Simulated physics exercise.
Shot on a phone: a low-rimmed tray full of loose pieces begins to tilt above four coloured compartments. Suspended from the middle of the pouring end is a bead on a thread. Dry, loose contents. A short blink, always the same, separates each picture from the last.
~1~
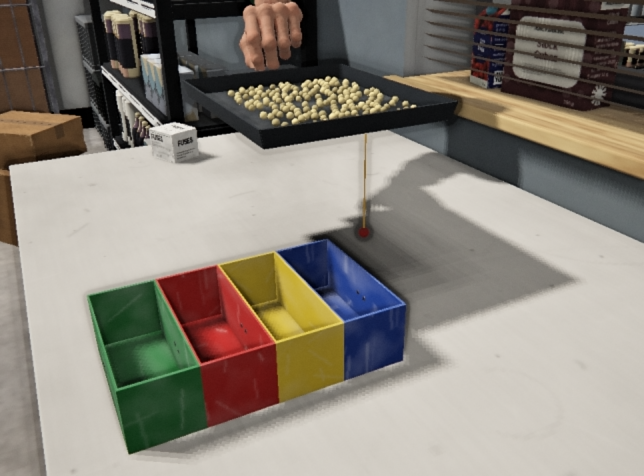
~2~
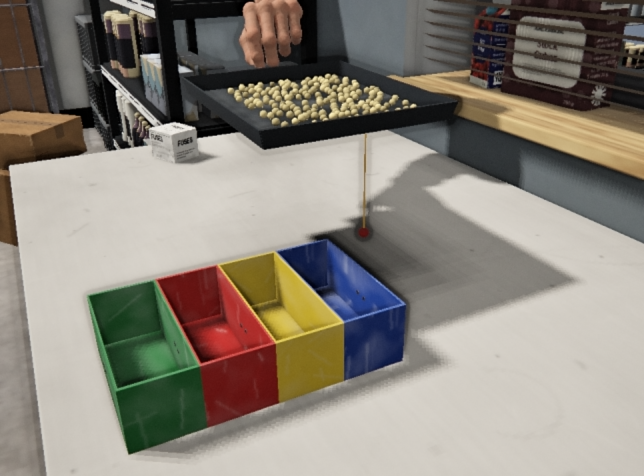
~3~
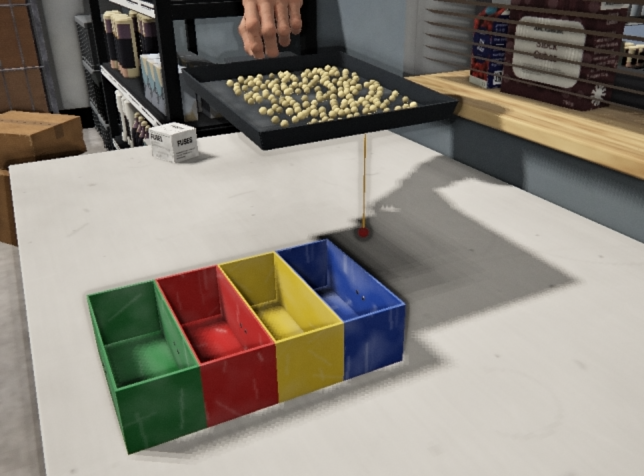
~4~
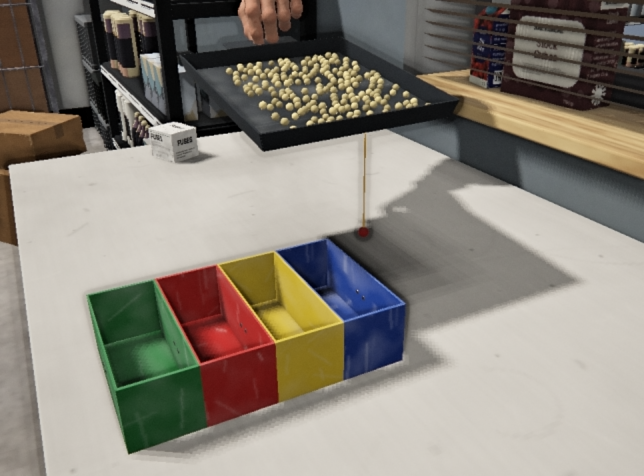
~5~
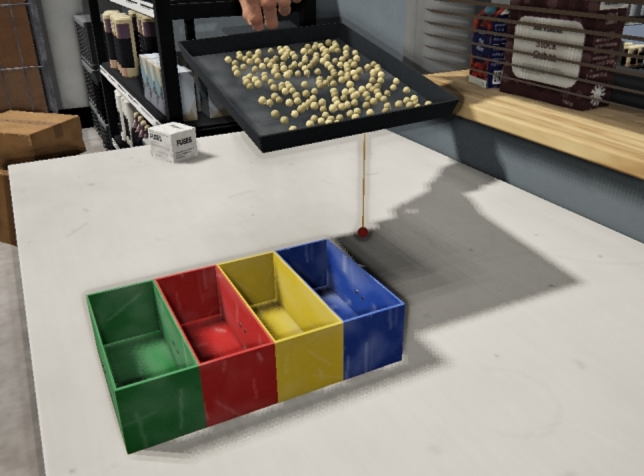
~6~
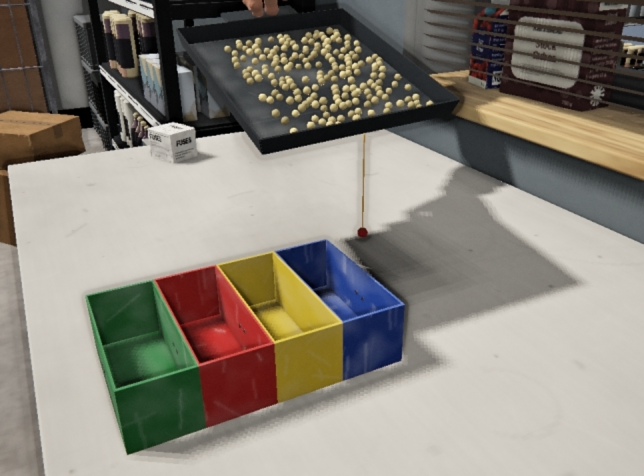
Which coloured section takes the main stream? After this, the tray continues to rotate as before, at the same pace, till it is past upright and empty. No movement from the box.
The blue section takes it.
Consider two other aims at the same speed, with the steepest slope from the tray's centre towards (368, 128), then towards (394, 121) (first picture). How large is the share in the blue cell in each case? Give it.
10 % and 0 %.
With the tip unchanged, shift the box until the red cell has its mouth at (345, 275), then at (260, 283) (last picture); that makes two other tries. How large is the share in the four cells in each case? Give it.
In order, about 100 and 90 in a hundred.
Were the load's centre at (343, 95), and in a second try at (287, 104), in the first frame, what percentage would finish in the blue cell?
First case: Around 30 %; second case: Around 40 %.
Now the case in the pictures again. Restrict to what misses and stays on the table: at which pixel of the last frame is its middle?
My estimate puts the centre near (424, 331).
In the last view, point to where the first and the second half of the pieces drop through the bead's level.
Early-half point (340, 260); late-half point (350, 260).
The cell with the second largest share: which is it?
I'd say the yellow cell.
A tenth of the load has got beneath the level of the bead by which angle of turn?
That would be about 100 degrees from level.
Just after the last frame, tray tipped steeply; almost all on the tray; just a few in the yellow cell; just a few falling or outside the box.
A moment on, tray tipped right over; the larger part on the tray; just a few in the yellow cell; just a few in the blue cell; just a few in the red cell; about a tenth falling or outside the box.
Further on, tray tipped past a quarter turn; roughly a third in the blue cell; roughly a quarter in the yellow cell; just a few in the red cell; roughly a third falling or outside the box.
When it is over, tray tipped past a quarter turn; roughly a third in the blue cell; roughly a quarter in the yellow cell; just a few in the red cell; not one in the green cell; roughly a third outside the box.
